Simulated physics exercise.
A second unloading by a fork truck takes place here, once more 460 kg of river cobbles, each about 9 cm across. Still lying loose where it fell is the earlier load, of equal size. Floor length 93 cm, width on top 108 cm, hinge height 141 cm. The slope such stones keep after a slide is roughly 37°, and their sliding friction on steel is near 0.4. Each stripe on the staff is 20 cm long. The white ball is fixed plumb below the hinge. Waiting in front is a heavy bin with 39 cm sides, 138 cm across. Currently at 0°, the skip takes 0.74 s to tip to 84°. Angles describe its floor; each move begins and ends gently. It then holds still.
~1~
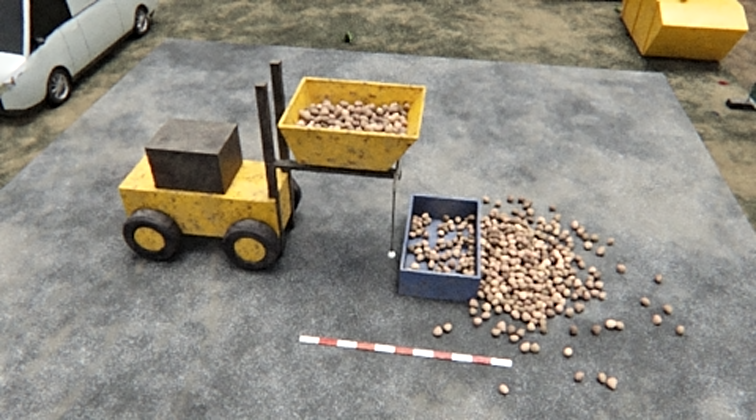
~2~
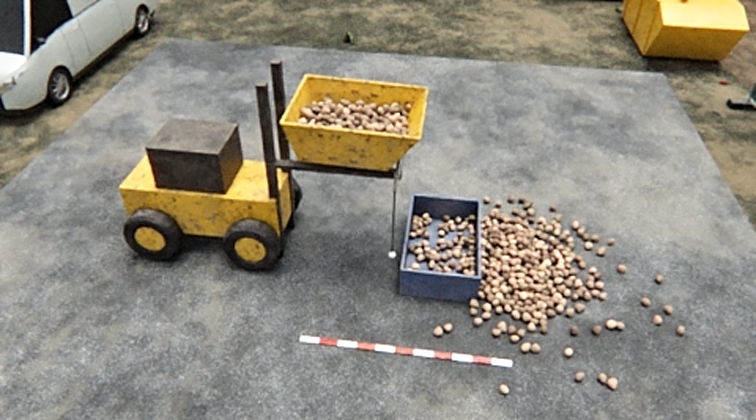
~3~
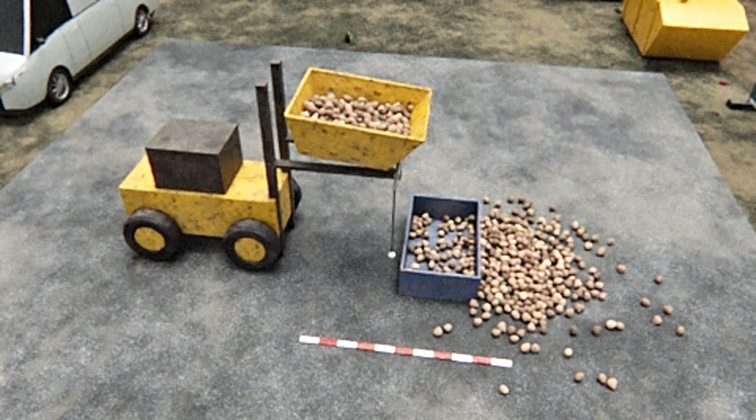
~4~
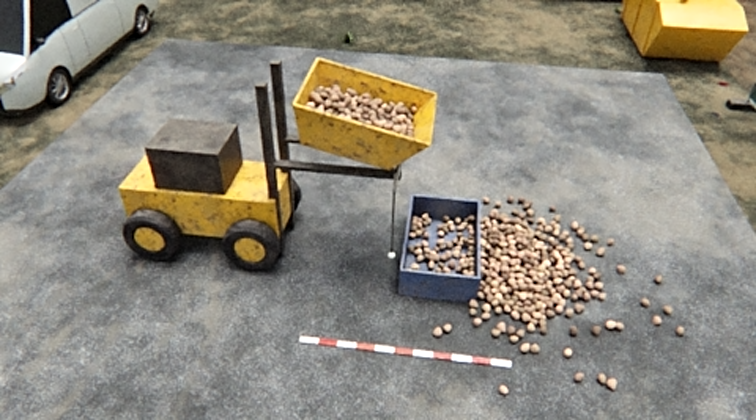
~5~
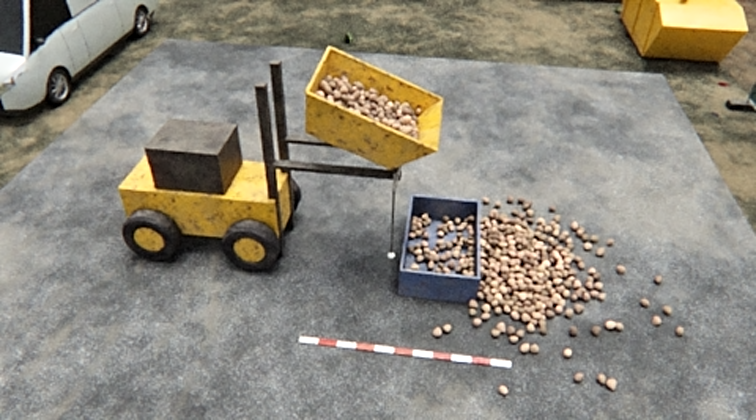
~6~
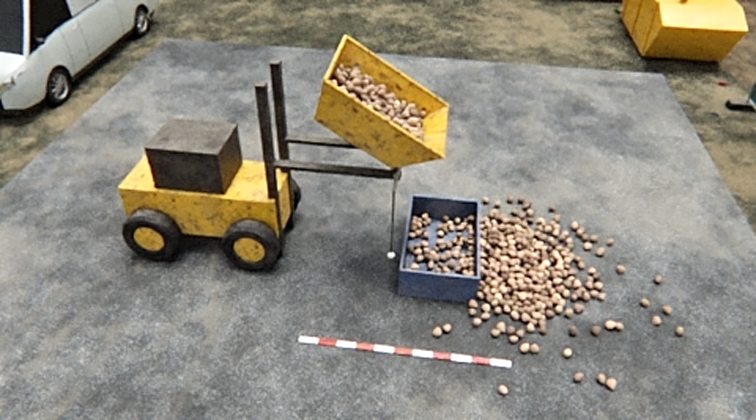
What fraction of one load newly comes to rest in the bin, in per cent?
About 6 per cent.
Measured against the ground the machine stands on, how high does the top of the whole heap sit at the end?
It reaches near 40 cm up from the ground.
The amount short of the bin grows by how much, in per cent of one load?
0 %.
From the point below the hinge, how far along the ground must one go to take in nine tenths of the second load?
I'd say close to 270 centimetres ahead of it.
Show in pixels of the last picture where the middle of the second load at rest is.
The centre sits about (528, 263).
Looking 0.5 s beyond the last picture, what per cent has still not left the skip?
Roughly 85 parts in a hundred of the load.
Then, 0.2 s after the last picture the floor is at 70°; in per cent of one load, 100 in the skip, 18 in the bin, 80 beside or beyond the bin; the foremost stones are at (641, 287).
Then, 0.5 s after the last picture the floor is at 84°; in per cent of one load, 87 in the skip, 28 in the bin, 84 beside or beyond the bin; the foremost stones are at (641, 287).
Then, 0.9 s after the last picture the floor is at 84°; in per cent of one load, 11 in the skip, 29 in the bin, 157 beside or beyond the bin; the foremost stones are at (641, 287).
Then, 3.5 s after the last picture the floor is at 84°; in per cent of one load, 0 in the skip, 23 in the bin, 175 beside or beyond the bin; the foremost stones are past the picture's edge. Net gain in the bin, 6.
